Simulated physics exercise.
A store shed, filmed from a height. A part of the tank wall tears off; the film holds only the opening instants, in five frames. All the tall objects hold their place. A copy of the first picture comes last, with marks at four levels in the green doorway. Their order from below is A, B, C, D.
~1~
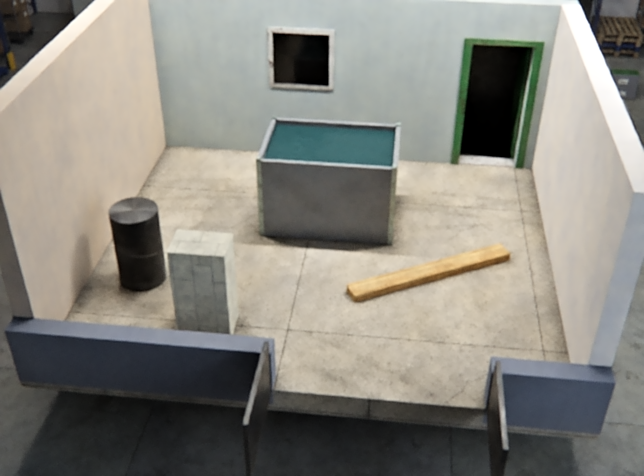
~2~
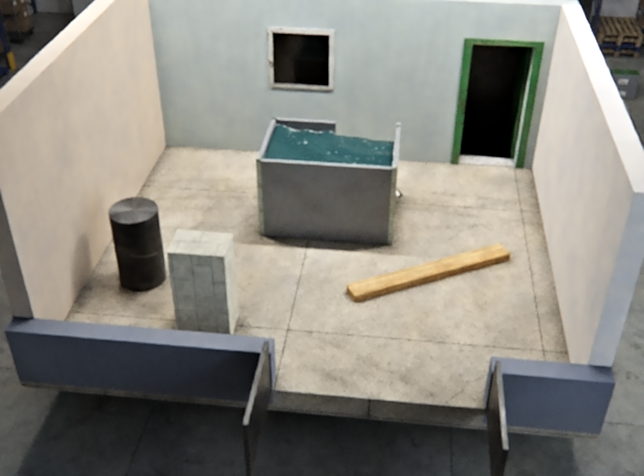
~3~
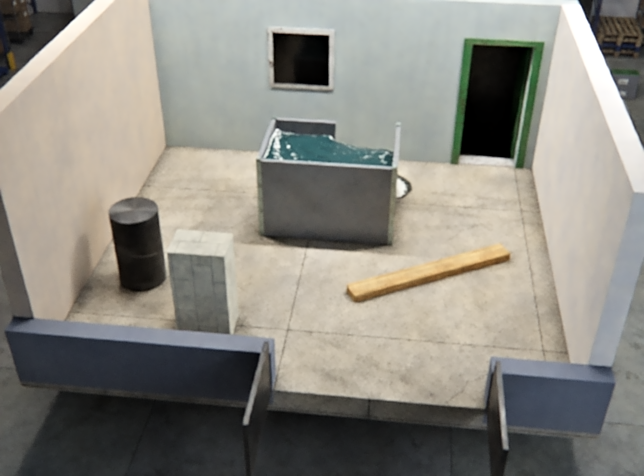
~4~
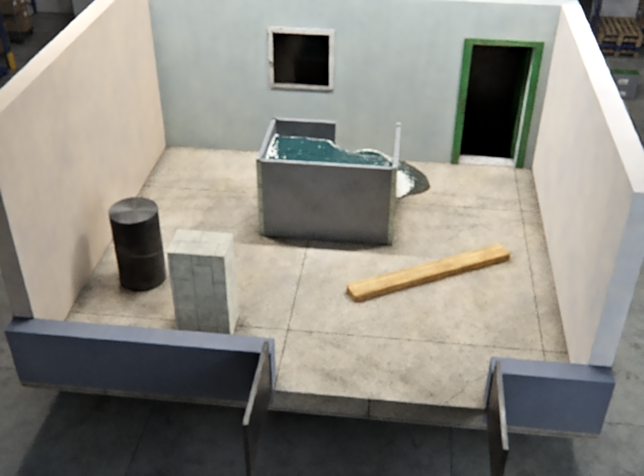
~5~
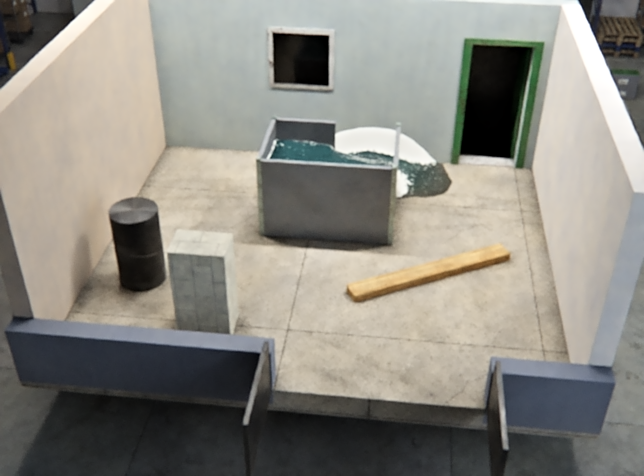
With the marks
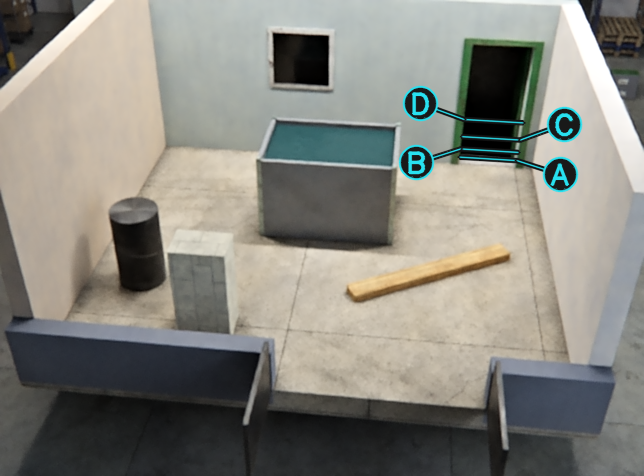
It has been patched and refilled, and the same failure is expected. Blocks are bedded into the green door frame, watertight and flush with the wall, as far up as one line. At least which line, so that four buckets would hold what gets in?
Use height B.
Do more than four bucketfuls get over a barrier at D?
No, not at all.
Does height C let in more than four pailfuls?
No, not at all.
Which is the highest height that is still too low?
That would be A.
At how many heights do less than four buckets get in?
Three of the four.
In cyan, A at (488, 158); B at (489, 150); C at (491, 138); D at (493, 121); from the bottom up A, B, C, D.
With A, about 8 bucketfuls get in.
With B, a bucket or two gets in.
With C, nothing gets over.
With D, nothing gets over.
